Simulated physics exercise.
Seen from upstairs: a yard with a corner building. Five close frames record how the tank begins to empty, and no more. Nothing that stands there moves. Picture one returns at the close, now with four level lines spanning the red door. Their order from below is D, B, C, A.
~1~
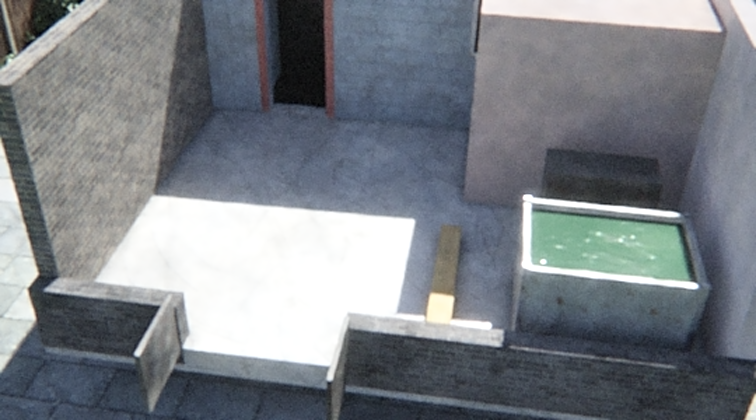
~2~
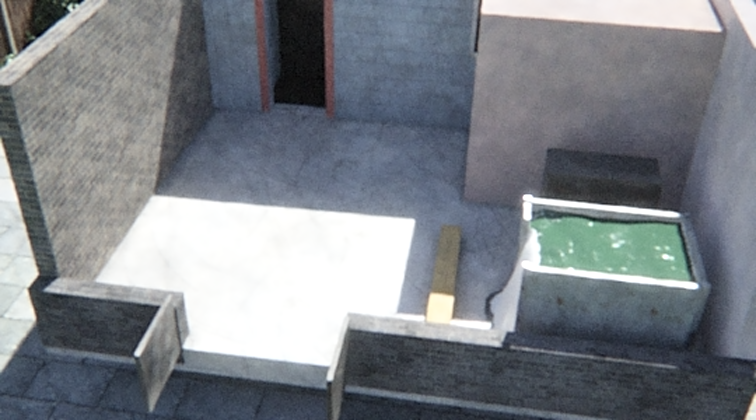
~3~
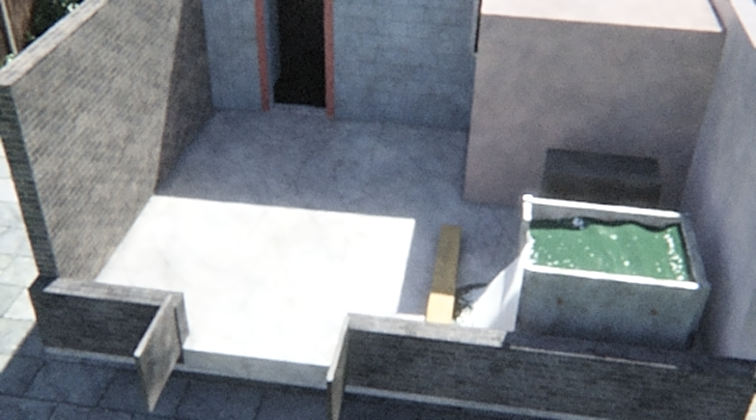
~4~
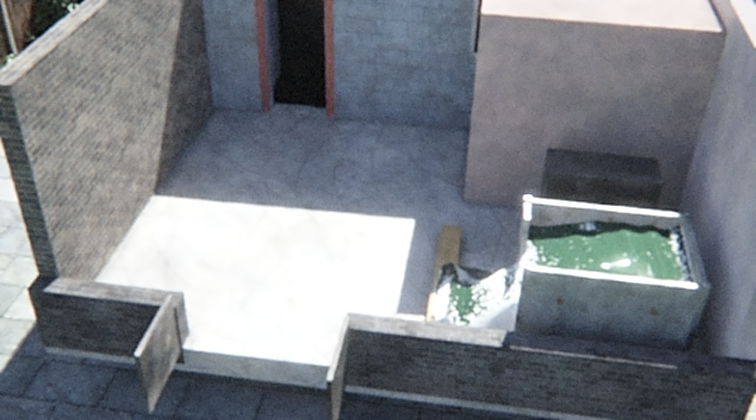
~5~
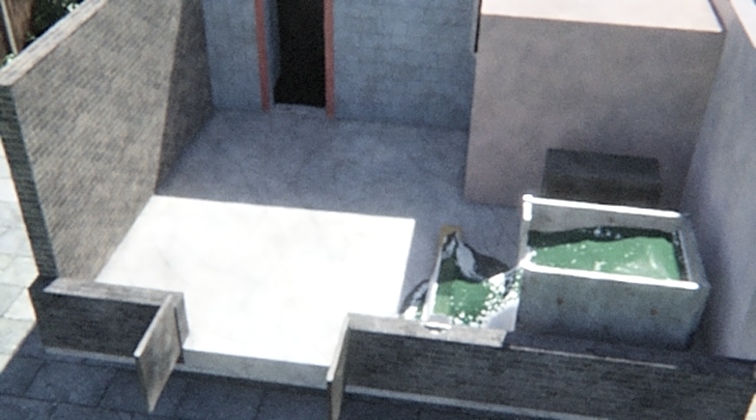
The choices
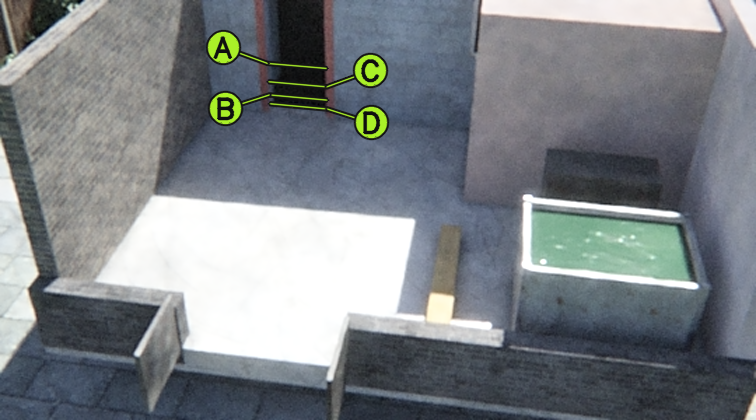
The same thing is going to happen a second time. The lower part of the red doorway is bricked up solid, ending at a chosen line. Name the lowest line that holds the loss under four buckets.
D.
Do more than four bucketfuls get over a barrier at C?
No, not at all.
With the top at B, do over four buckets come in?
No, not at all.
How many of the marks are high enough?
All of them.
On the marked copy, A at (296, 65); B at (298, 97); C at (297, 84); D at (298, 106); from the bottom up D, B, C, A.
Choosing A, nothing gets over.
Choosing B, nothing gets over.
Choosing C, nothing gets over.
Choosing D, a splash gets over, under a bucket.
